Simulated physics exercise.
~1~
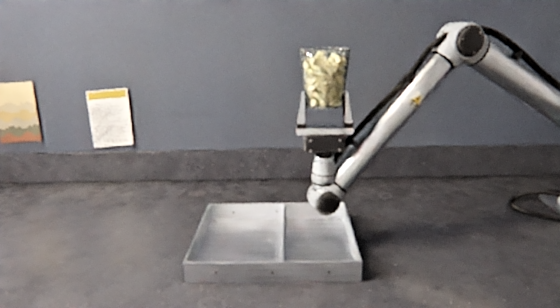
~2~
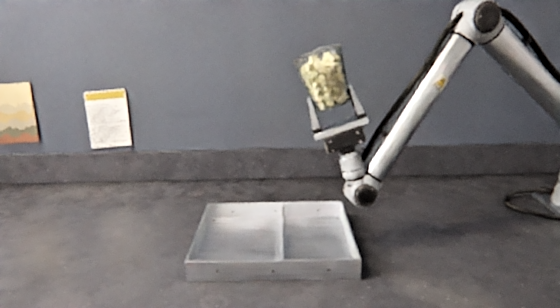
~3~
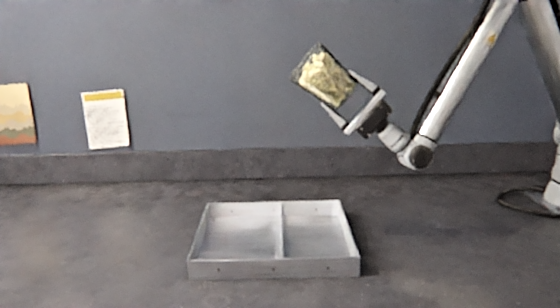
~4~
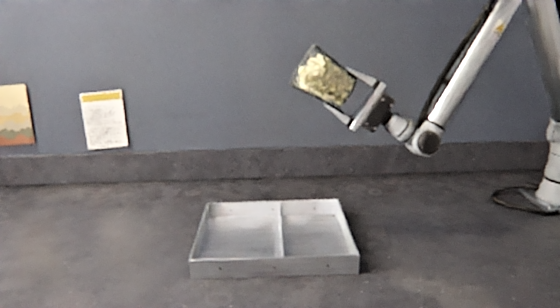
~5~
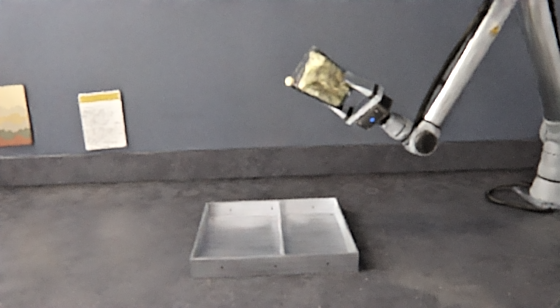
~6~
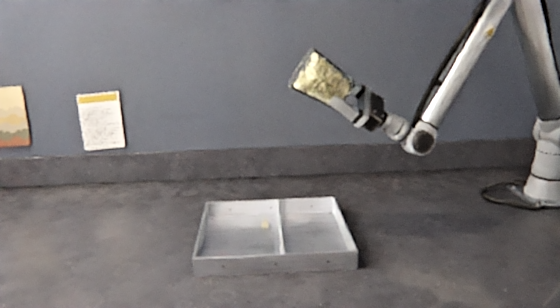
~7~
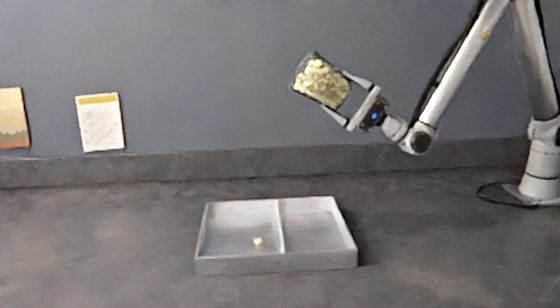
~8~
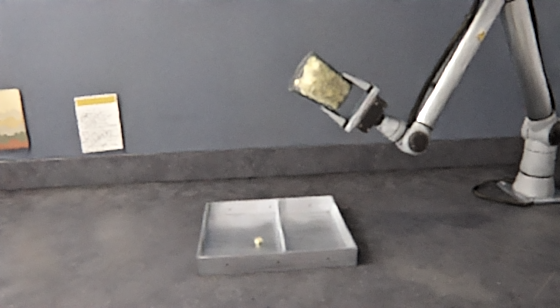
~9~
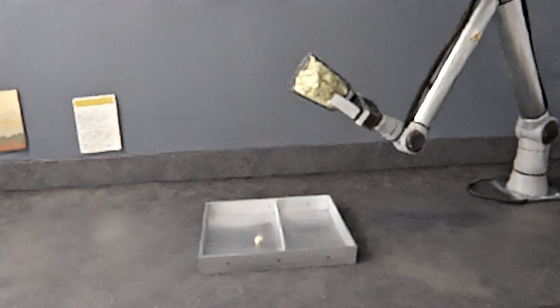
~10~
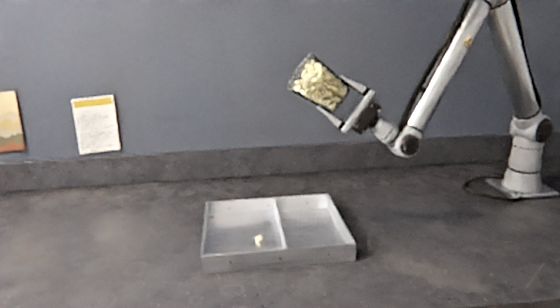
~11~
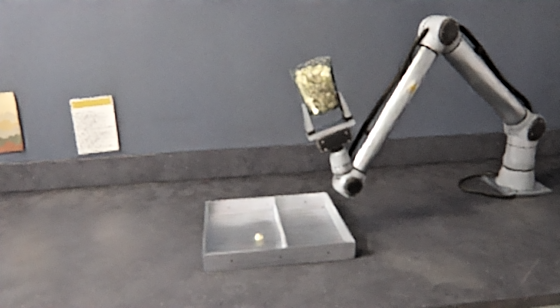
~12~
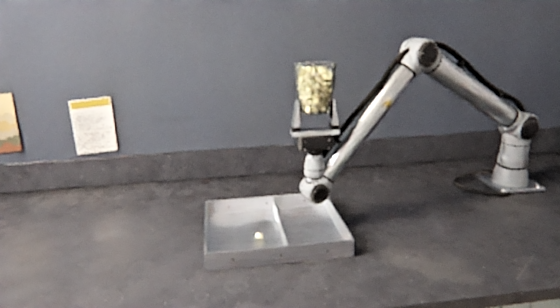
On a dark grey surface by a grey wall, a robot arm tipped a clear cup full of pale chunks leftward above a divided tray, letting a single piece drop into the left section, then swung the still nearly full cup upright again.
